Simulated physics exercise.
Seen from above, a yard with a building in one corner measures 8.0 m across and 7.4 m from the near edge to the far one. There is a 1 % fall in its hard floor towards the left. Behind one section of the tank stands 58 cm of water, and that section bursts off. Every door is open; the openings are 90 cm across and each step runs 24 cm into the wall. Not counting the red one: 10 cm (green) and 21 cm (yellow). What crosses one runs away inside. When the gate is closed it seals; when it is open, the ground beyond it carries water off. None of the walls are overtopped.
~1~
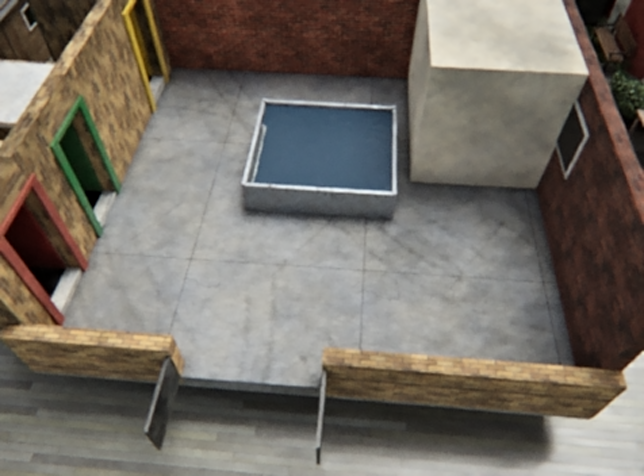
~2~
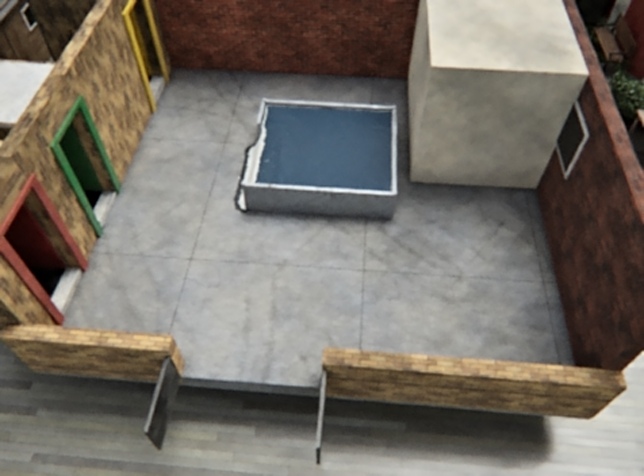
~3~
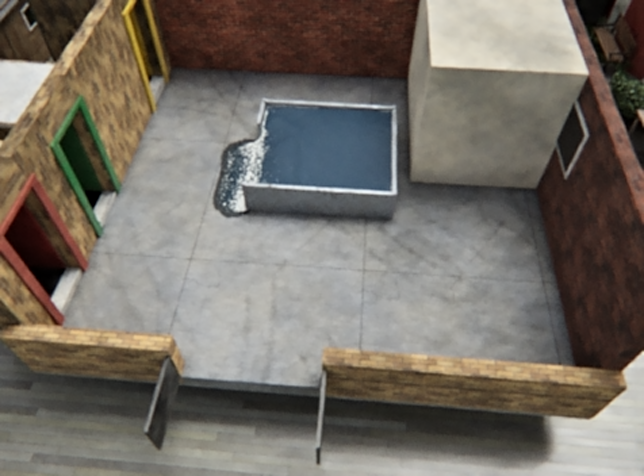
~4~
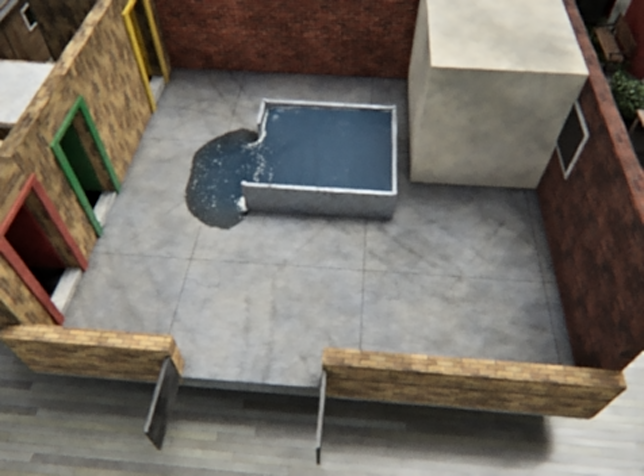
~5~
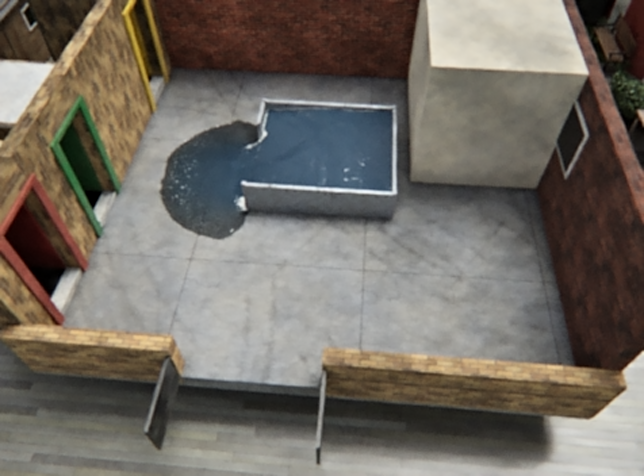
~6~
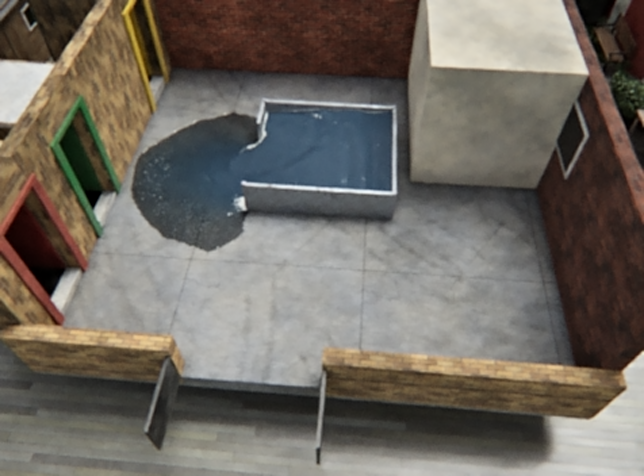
Water bursts through the tank's left side and spreads leftward across the gray yard floor.
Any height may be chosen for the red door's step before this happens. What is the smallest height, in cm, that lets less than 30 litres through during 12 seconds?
About 12.5 cm.
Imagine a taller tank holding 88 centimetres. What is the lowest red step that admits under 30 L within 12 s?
Then a height close to 20 cm.
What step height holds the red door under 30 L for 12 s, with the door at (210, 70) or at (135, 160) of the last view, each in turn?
Around 16 and 29 cm respectively.
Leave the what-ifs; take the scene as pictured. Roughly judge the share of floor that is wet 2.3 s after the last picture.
Approximately 30 % of it.
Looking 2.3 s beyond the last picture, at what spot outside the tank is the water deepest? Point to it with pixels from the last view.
Look close to (49, 351).
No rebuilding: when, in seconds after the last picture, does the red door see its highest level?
At about 6.0 s.
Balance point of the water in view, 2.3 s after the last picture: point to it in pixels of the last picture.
It lies near (233, 175) in the last picture.
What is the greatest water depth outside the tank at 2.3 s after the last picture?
38 cm.
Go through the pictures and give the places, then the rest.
Still water, 58 cm deep, in the tank at (324, 147); the red door at (49, 259) is dry, in the first picture.
The front is at (240, 196), 0.2 m from the gap at (256, 170); 0.3 m2 of floor is wet, 58 cm left at the back, in the second picture.
The front is at (225, 158), 0.7 m from the gap at (256, 171); 1.1 m2 of floor is wet, 58 cm left at the back, in the third picture.
Water pours out at (256, 171) and has run 1.3 m, to (196, 167); about 8 cm deep outside, 58 cm at the back, in the fourth picture.
Water pours out at (256, 172) and has run 1.7 m, to (169, 174); about 6 cm deep outside, 58 cm at the back, in the fifth picture.
The gap is at (256, 171), the front 2.4 m out at (140, 163); the back of the tank holds 57 cm; 1.9 m in a straight line remain to the red door at (49, 259), in the sixth picture.
Then, 0.7 s after the last picture water covers 20 % of the floor, deepest (36 cm) near (123, 182); it has not reached the red door.
Then, 2.3 s after the last picture water covers 30 % of the floor, deepest (38 cm) near (49, 351); 15 cm at the red door, 2 litres in over its 13 cm step.
Then, 11.3 s after the last picture water covers 100 % of the floor, deepest (12 cm) near (252, 81); 9 cm at the red door, 27 litres in over its 13 cm step.
At the red door as built, the water peaked near 16 cm, 5.9 s after the last picture.
With a step of 11 cm, 52 litres would have come in within the 12 s; with 14.5 cm, 15 litres. So under 30 litres takes about 12.5 cm.
